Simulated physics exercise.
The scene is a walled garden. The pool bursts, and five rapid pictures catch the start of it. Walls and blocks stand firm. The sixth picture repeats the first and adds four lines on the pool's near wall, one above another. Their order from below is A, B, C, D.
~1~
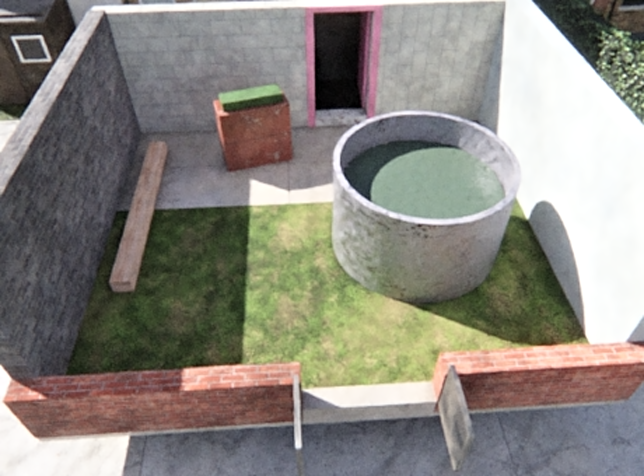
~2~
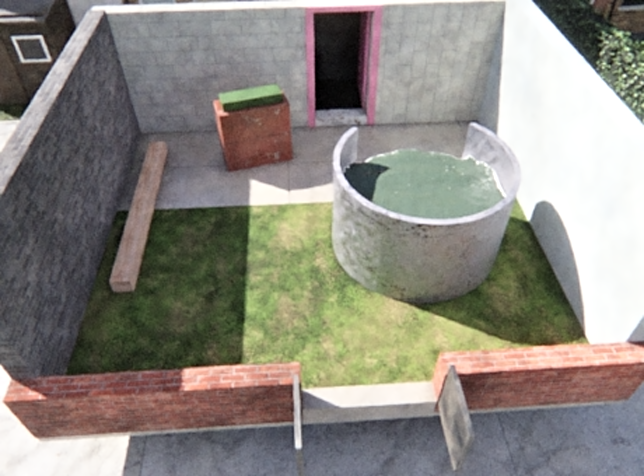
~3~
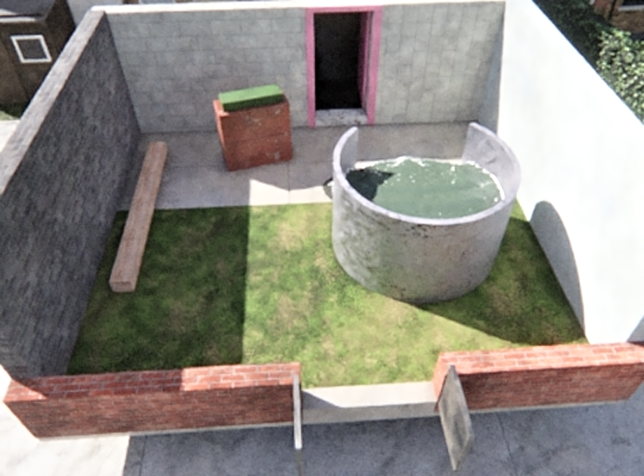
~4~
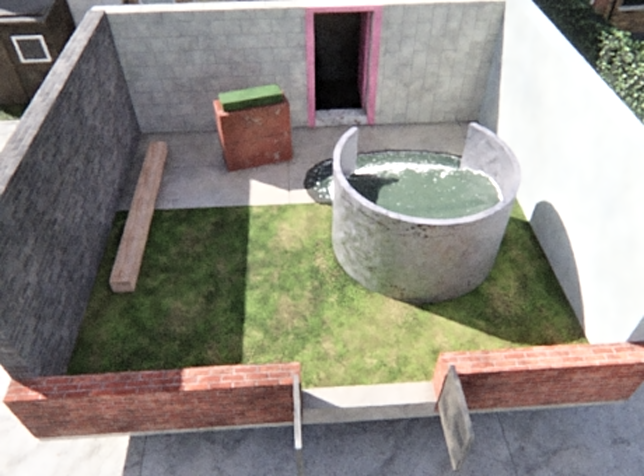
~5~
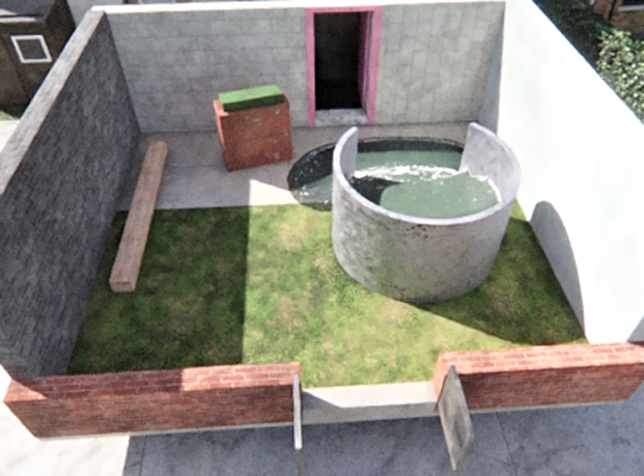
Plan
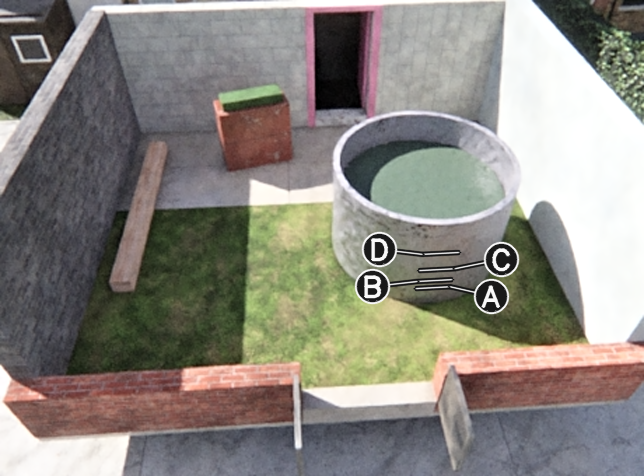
A round concrete pool of green water stood in a walled garden when the back part of its rim disappeared, and water poured out behind it, spreading across the paving near the pink doorway.
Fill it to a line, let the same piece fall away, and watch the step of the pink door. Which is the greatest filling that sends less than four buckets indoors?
Go for B.
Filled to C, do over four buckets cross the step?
Yes.
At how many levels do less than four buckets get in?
Two of them.
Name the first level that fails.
C.
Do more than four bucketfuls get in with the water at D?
Yes, it does.
In white, A at (433, 287); B at (434, 280); C at (437, 269); D at (440, 253); from the bottom up A, B, C, D.
With A, nothing gets over.
With B, a bucket or two gets in.
With C, about 10 bucketfuls get in.
With D, dozens of bucketfuls pour in.
